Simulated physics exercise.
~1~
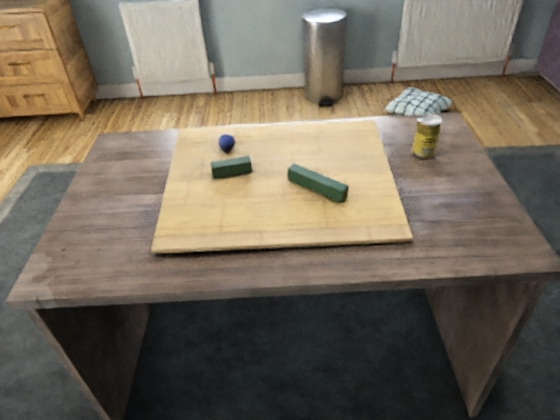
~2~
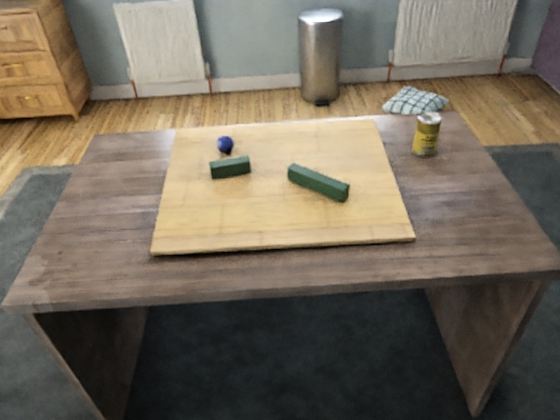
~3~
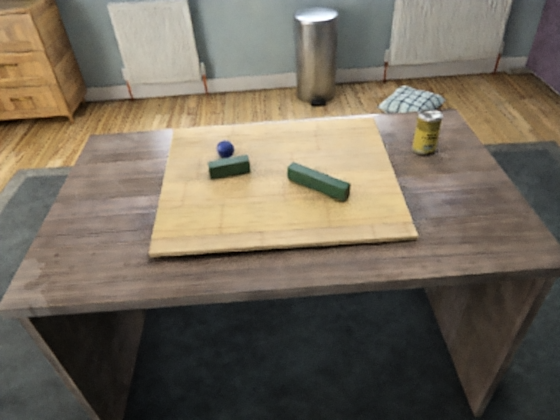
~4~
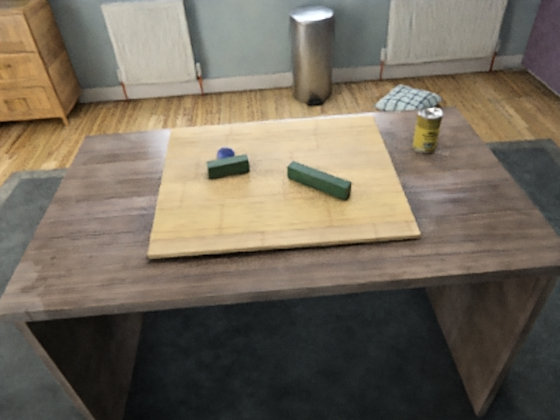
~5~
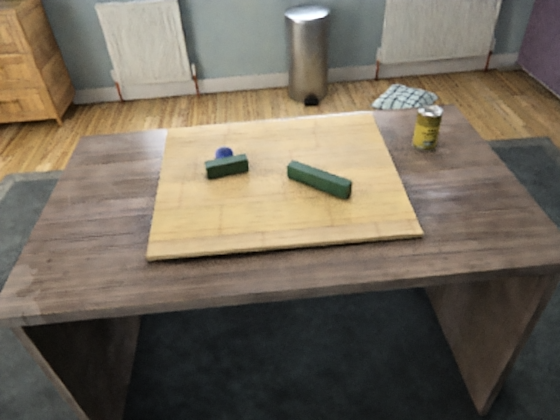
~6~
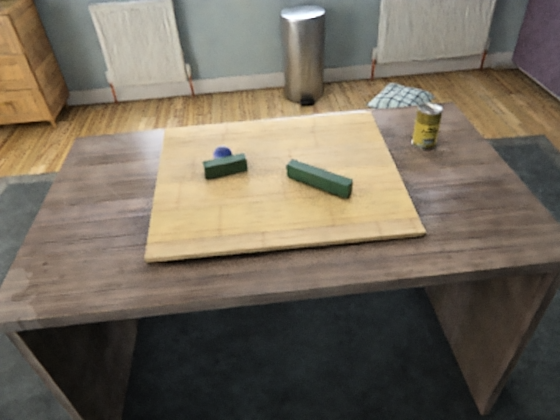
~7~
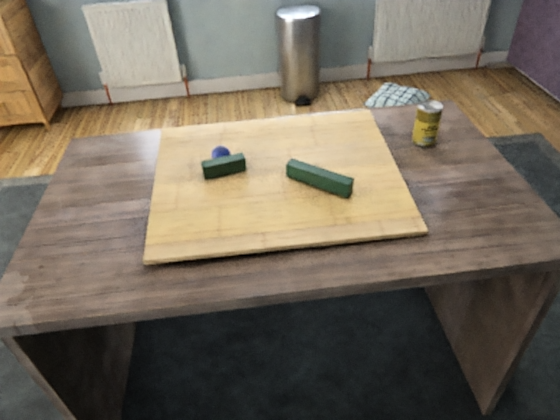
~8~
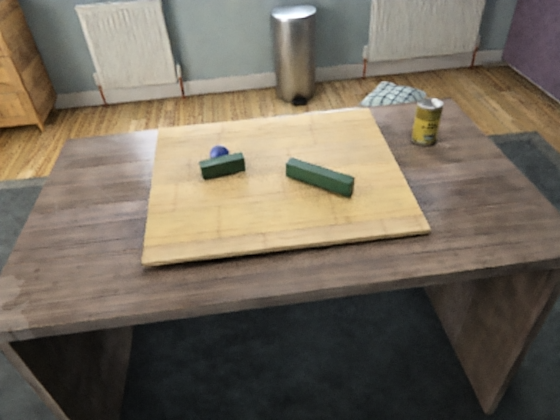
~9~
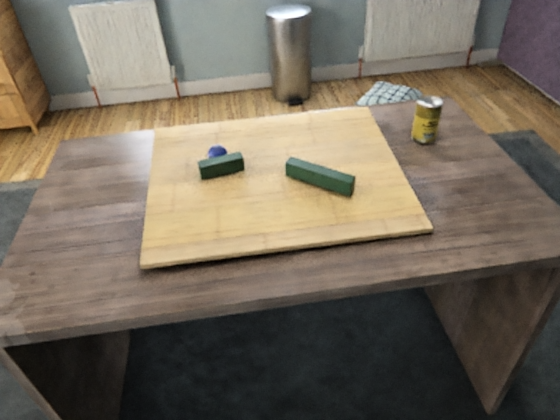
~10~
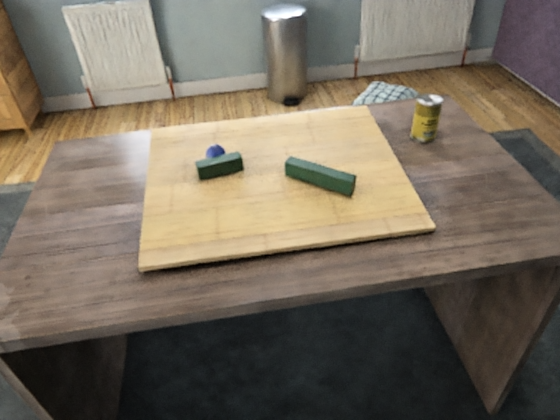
Blue ball rolling a short way down a tilted wooden board and coming to rest behind a green block, yellow tin standing nearby.
